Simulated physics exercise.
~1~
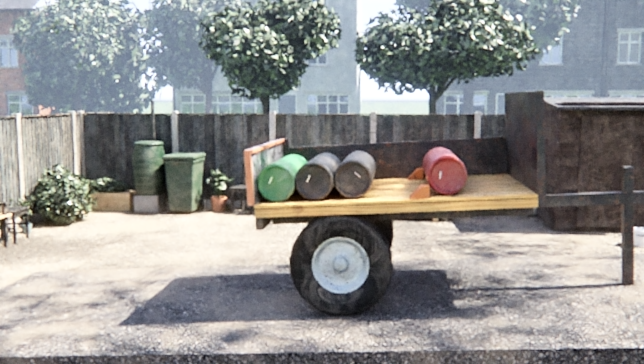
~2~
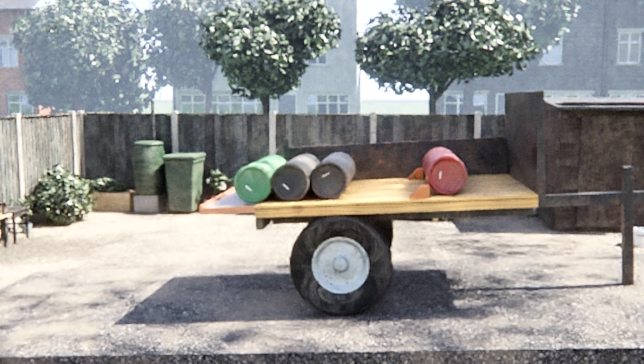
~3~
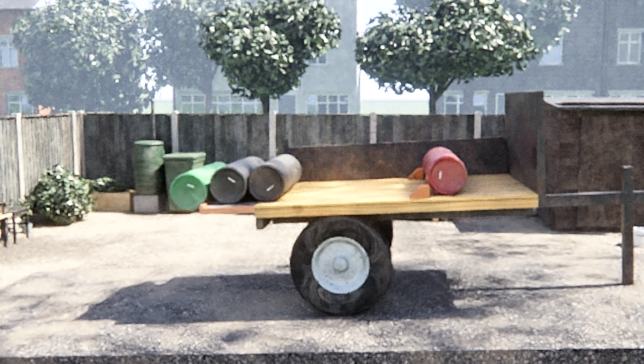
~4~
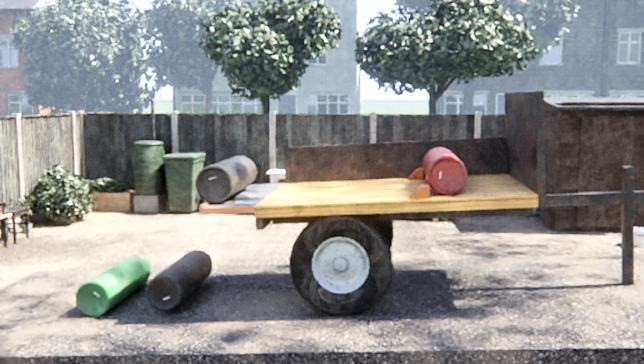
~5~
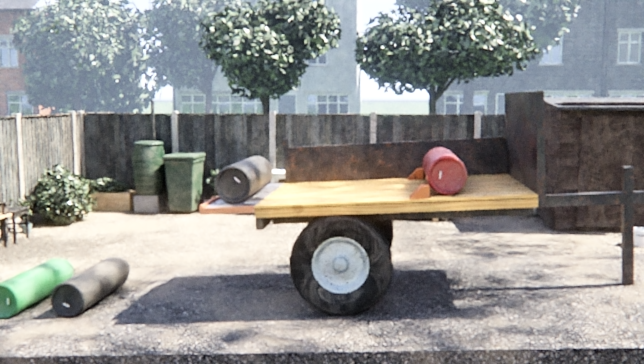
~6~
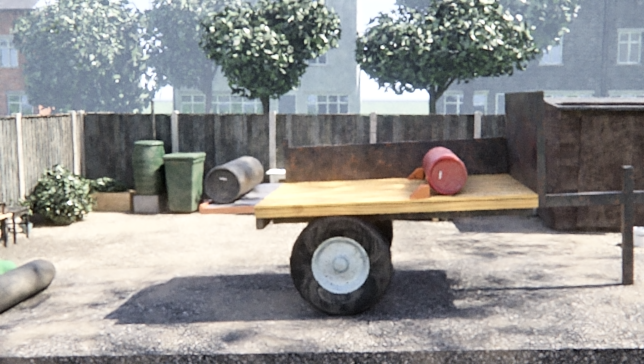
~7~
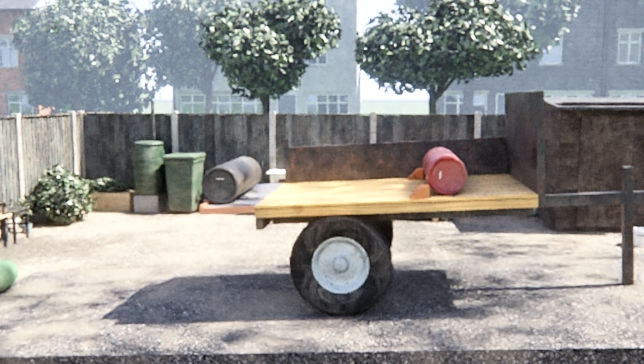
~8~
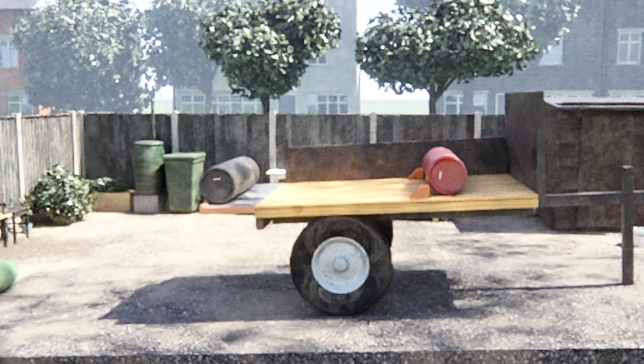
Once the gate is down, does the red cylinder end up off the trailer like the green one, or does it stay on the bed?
The red cylinder stays on the bed, while the green one drops off the gate and ends up on the ground to the left.
